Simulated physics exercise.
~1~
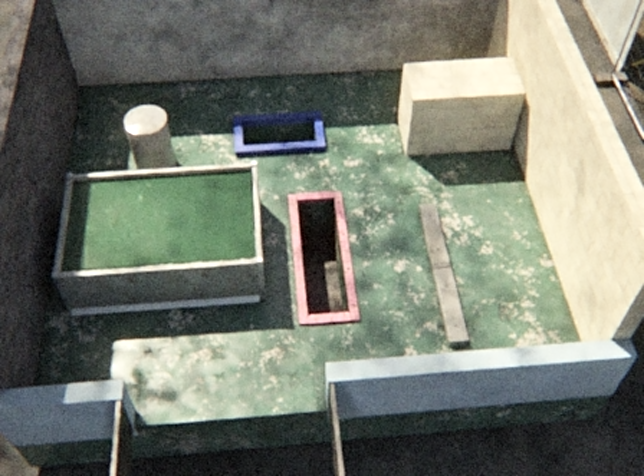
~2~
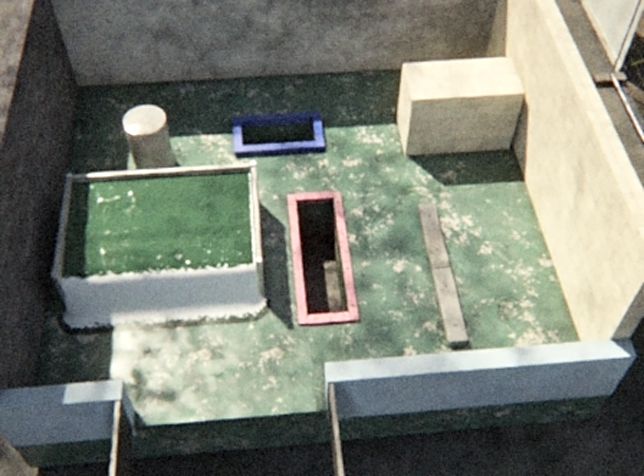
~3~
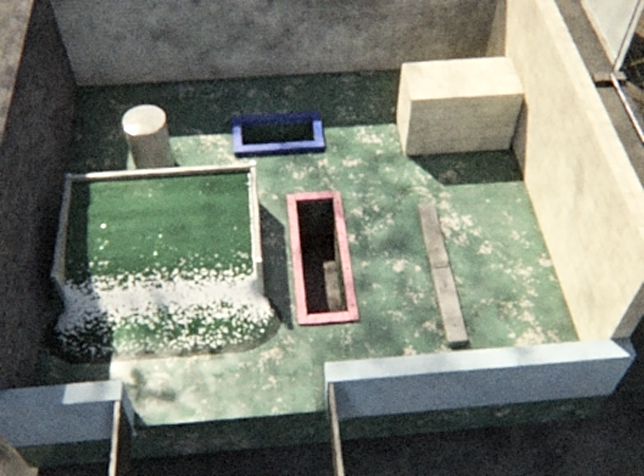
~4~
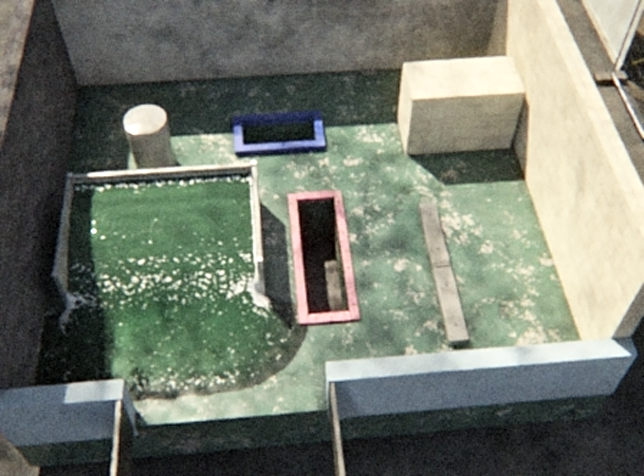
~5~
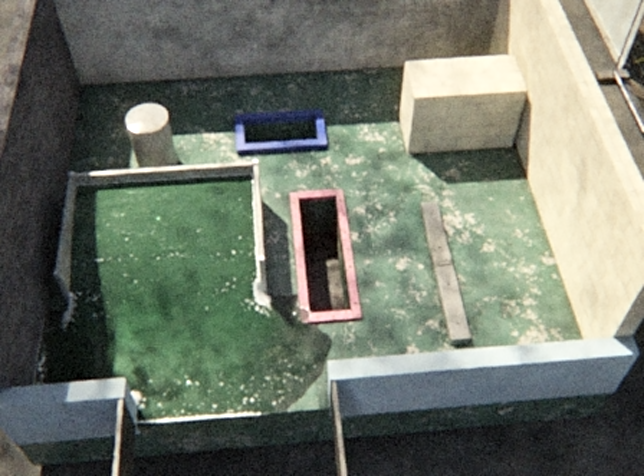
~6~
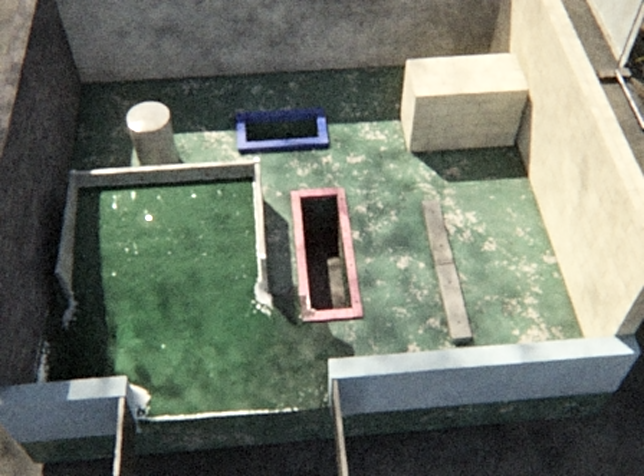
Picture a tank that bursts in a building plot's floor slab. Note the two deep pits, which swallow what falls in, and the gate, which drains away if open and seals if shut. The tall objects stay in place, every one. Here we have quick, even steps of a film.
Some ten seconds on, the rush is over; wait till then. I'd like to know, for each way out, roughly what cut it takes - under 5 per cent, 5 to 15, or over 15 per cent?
As I see it, the gate claims a heavy share - exceeding fifteen per cent. The blue pit claims a light share - short of five per cent. The pink pit claims a light share - short of five per cent.
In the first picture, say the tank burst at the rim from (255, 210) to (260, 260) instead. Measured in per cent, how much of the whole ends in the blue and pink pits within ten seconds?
Lab note - share by pit: Blue 0 %, pink 70 %.
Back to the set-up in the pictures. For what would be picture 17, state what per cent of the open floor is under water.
My estimate is near 25 per cent.
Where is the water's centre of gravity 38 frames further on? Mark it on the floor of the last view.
Close to (241, 266), I reckon.
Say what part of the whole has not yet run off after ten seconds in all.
That works out to about 34 percent.
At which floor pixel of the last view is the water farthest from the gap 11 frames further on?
The front should reach about (549, 370).
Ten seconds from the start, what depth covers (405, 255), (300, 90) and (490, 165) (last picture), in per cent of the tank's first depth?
Roughly 2 per cent, 2 per cent and 6 per cent.
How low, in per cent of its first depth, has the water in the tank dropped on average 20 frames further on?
My reading: Near 18 %.
A moment on, water covers 20 % of the floor; the gate 18 %, the blue pit 0 %, the pink pit 0 %.
Next, water covers 25 % of the floor; the gate 35 %, the blue pit 0 %, the pink pit 0 %.
Then, water covers 35 % of the floor; the gate 49 %, the blue pit 0 %, the pink pit 0 %.
Later, water covers 55 % of the floor; the gate 58 %, the blue pit 0 %, the pink pit 0 %.
In the end, water covers 80 % of the floor; the gate 66 %, the blue pit 0 %, the pink pit 0 %.
